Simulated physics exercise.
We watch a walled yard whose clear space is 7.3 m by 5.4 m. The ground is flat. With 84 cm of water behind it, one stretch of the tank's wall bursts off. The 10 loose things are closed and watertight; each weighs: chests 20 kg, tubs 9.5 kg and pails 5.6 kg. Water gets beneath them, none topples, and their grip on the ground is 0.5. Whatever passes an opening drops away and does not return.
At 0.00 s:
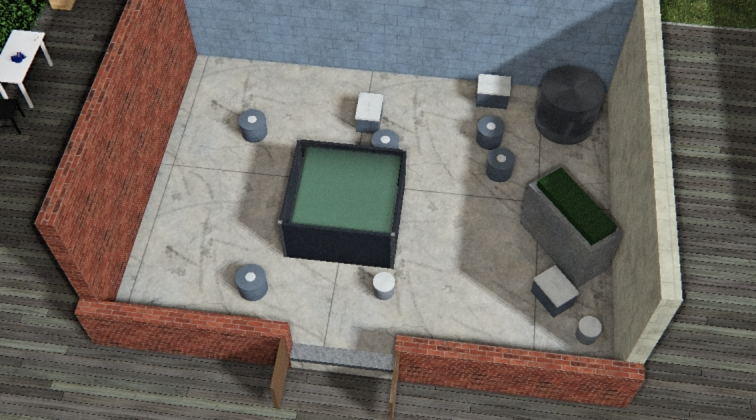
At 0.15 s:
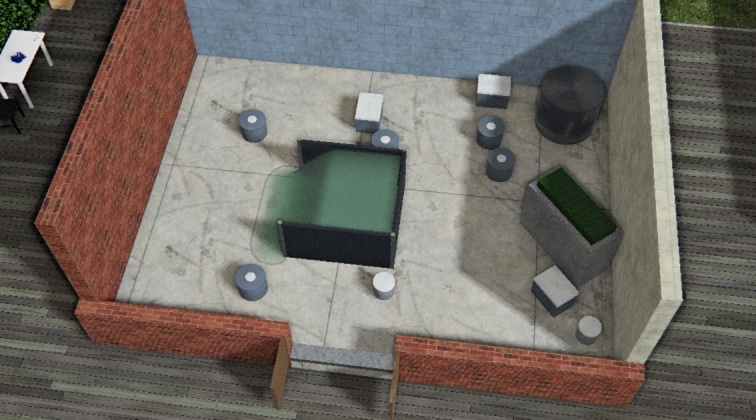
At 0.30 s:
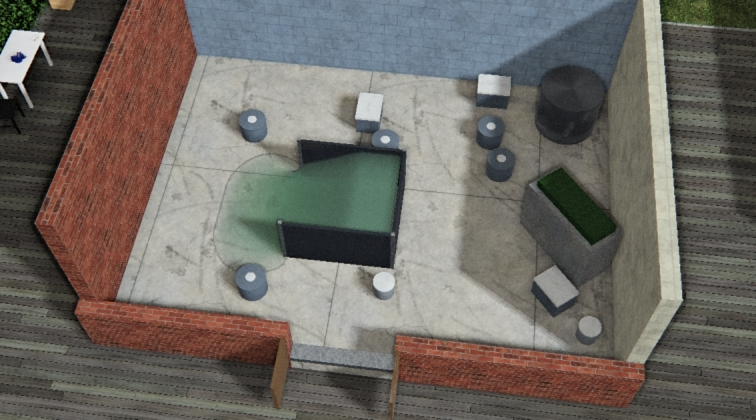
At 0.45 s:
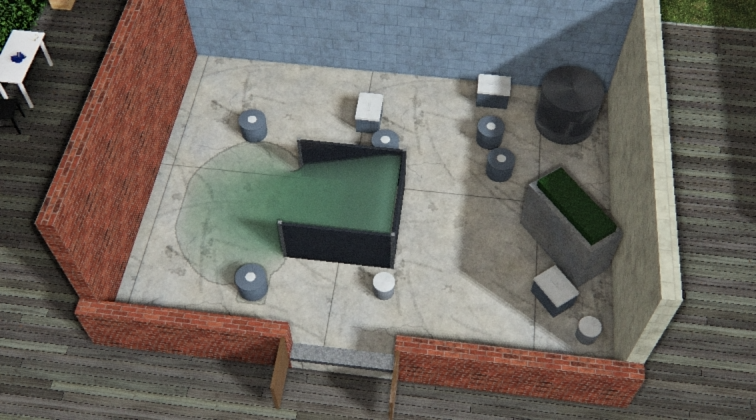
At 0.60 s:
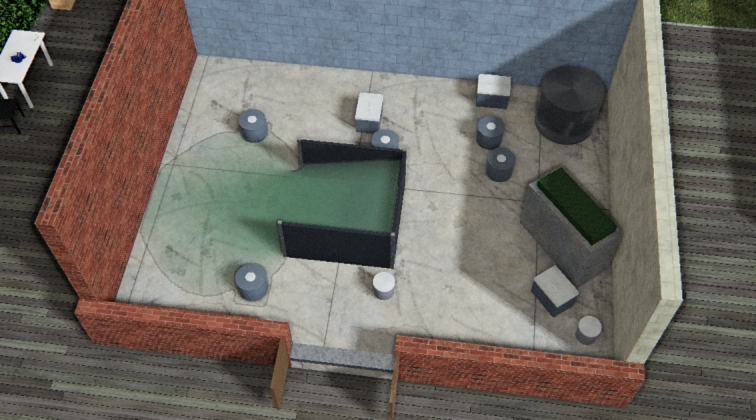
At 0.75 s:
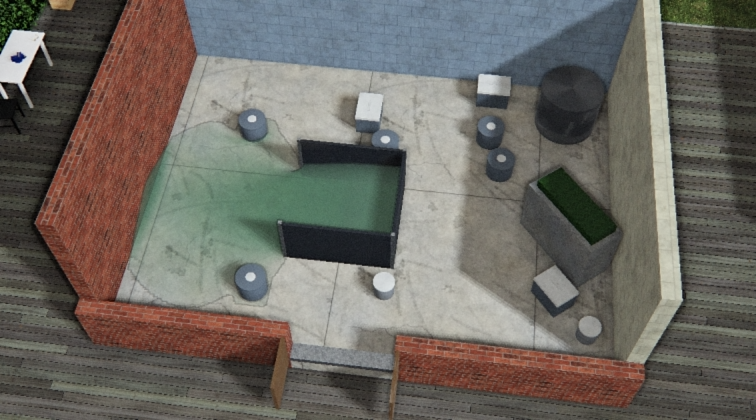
Green water pours from the open left side of a dark tank and spreads across the yard.
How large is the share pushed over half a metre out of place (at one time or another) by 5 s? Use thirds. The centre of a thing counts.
That comes to not even a third.
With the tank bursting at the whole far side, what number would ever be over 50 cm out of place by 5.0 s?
In that case 5 of them.
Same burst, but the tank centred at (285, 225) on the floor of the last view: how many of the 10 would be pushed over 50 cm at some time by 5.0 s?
In that case 4 of them.
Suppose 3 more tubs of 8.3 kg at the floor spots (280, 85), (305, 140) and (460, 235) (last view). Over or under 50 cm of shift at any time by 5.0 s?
In turn: Over, under, less.
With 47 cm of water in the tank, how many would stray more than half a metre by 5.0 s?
Then 0.
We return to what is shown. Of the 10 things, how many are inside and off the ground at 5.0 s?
0 of them.
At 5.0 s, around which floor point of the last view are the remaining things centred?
Around (480, 195).
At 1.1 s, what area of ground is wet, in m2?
About 11.0 m2.
After 1.1 s 0 of 10 are over 50 cm from their spots; 0 afloat.
After 2.2 s 1 of 10 are over 50 cm from their spots; 0 afloat.
After 3.5 s 3 of 10 are over 50 cm from their spots; 1 afloat.
After 5.0 s 3 of 10 are over 50 cm from their spots, and 3 have been at some point; 0 afloat.
